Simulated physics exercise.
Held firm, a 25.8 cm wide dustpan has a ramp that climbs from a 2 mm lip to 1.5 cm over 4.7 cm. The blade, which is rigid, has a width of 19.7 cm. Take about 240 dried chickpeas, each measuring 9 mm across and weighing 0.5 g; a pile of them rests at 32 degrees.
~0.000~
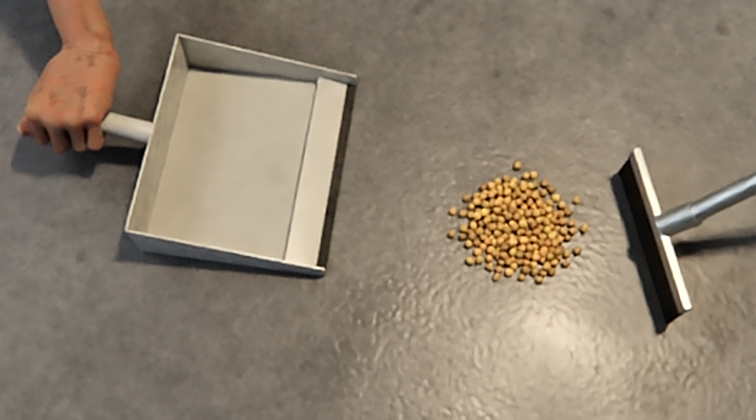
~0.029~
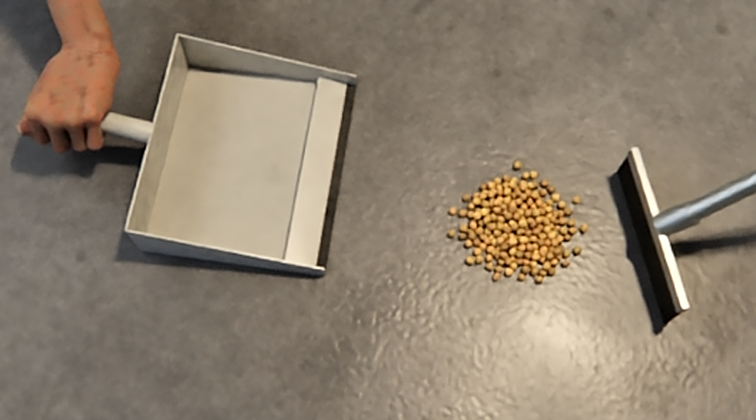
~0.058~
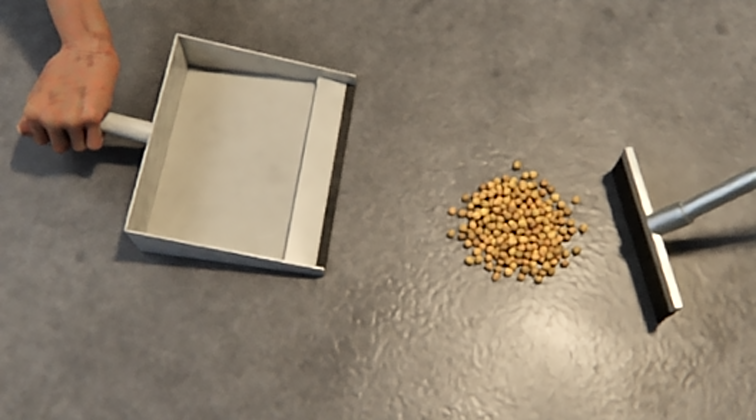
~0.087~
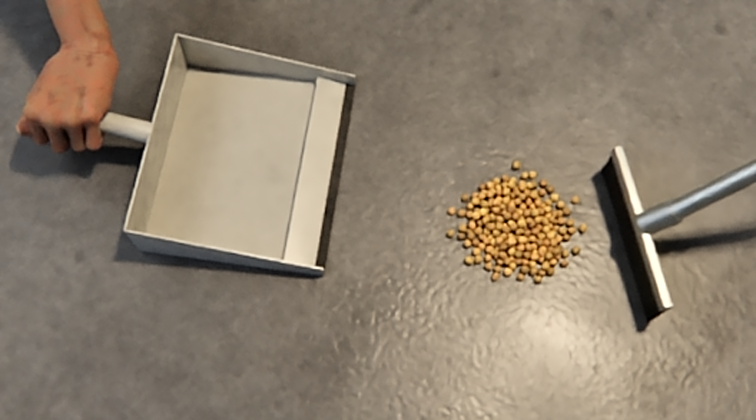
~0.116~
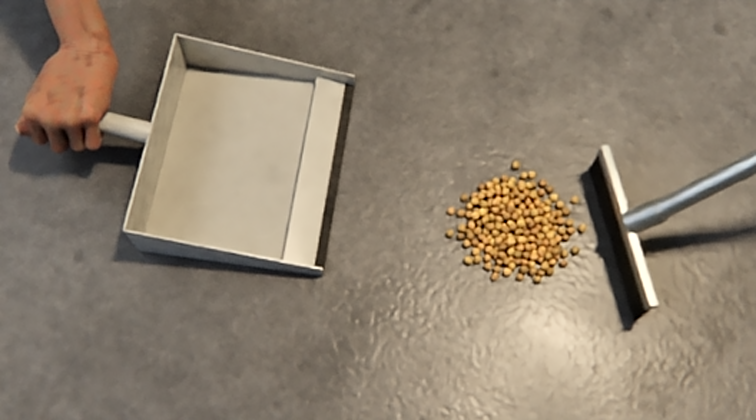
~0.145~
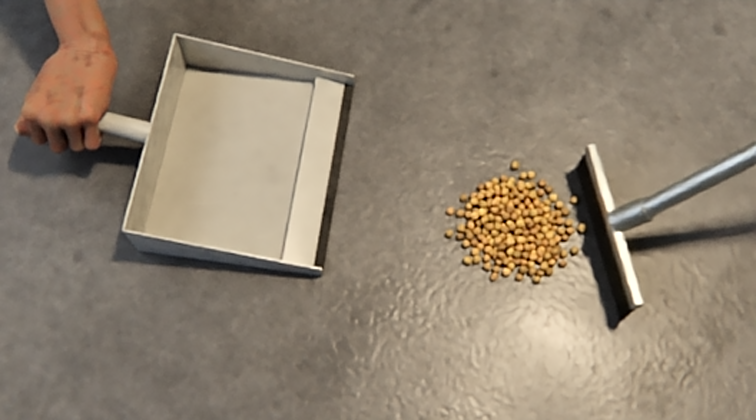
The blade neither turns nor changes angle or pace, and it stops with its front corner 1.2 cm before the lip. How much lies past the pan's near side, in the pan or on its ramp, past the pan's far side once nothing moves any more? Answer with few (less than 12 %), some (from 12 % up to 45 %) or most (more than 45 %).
Near side - some; pan - some; far side - few.
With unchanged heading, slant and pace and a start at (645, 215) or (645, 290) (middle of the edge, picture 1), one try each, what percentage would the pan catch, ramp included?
Estimates: 15 percent and 15 percent.
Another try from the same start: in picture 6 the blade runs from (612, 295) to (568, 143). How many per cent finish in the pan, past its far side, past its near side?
The pan gets 25, the far side 0 and the near side 25.
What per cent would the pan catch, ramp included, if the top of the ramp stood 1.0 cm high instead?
About 30 %.
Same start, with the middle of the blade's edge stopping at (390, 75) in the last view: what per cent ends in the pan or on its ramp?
About 0 %.
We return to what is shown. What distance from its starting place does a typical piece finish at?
22 cm, roughly.
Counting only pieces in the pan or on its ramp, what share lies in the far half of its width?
Roughly 20 per cent.
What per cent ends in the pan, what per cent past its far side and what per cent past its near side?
Near: 20; pan: 25; far: 0 (percent).
Then, at 0.41 s, middle of the blade 18 cm from the lip; 0 % over the lip, far side 0 %, near side 5 %.
After 0.58 s, middle of the blade 9 cm from the lip; 0 % over the lip, far side 0 %, near side 15 %.
After 0.88 s, middle of the blade 4 cm from the lip; 25 % over the lip, far side 0 %, near side 20 %.
By 1.2 s all is still; near side 20 %, pan 25 %, far side 0 %, in front of the lip or behind the blade 55 %.
